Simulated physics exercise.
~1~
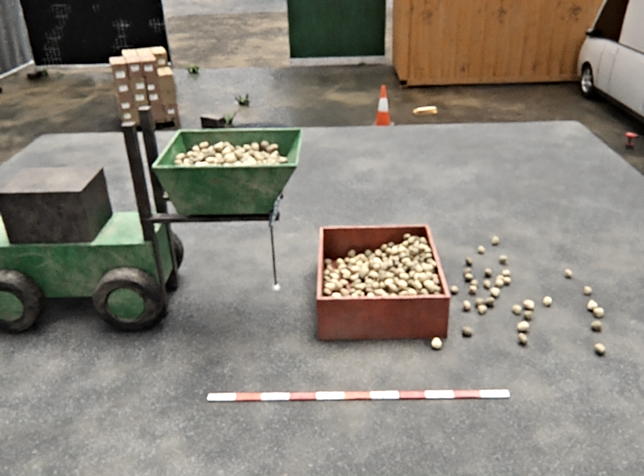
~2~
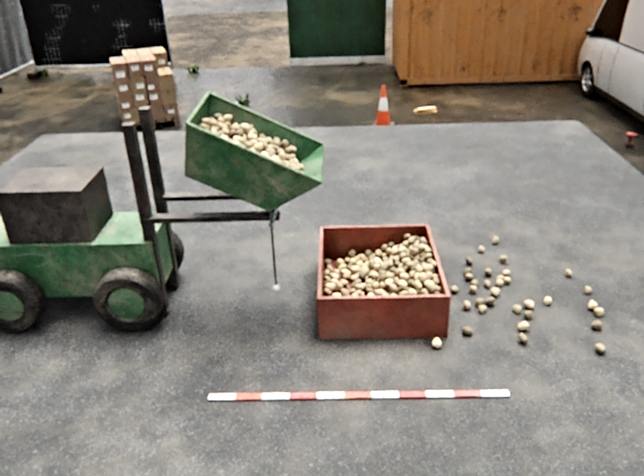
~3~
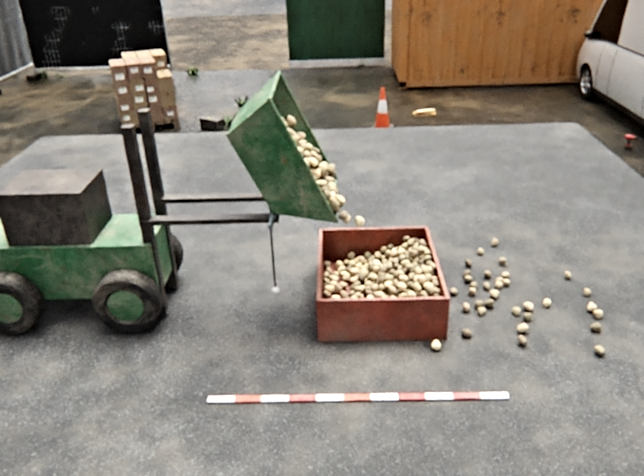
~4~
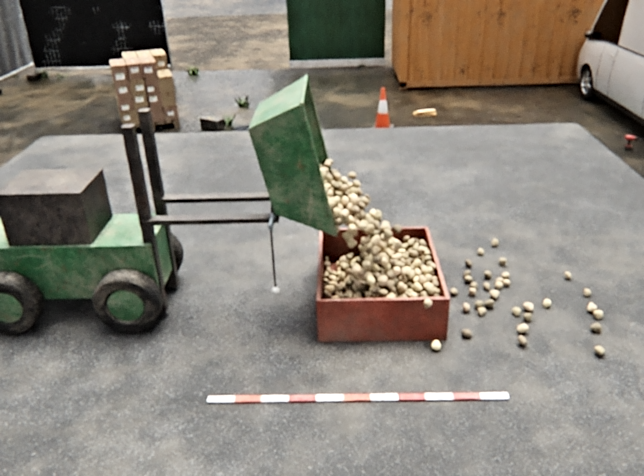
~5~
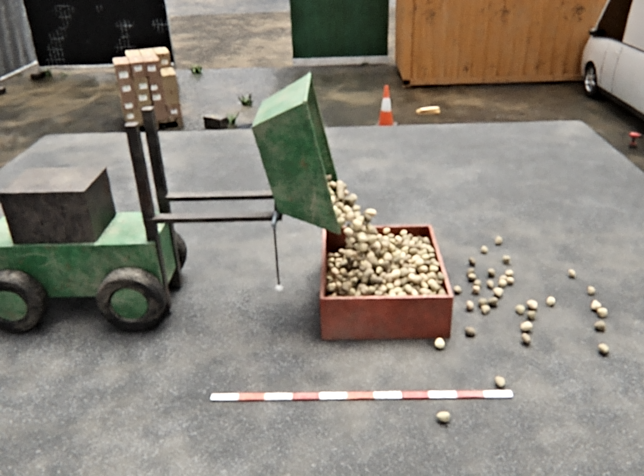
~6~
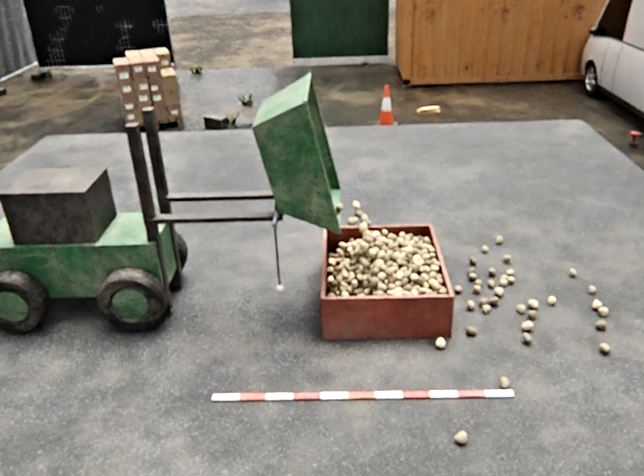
A green skip full of pale, rounded stones rests on the forks of a green toy-like loader at the left, seen from slightly above on a grey surface. A reddish open bin, already well filled, stands at centre, with stones scattered to its right, a red-and-white staff in front and an orange cone behind. The skip tips steeply to the right, and its stones slide to the lower edge, then pour into the bin. The heap grows while a couple of stray stones appear near the staff. Finally the skip stays steeply tilted as the last few stones trickle down.
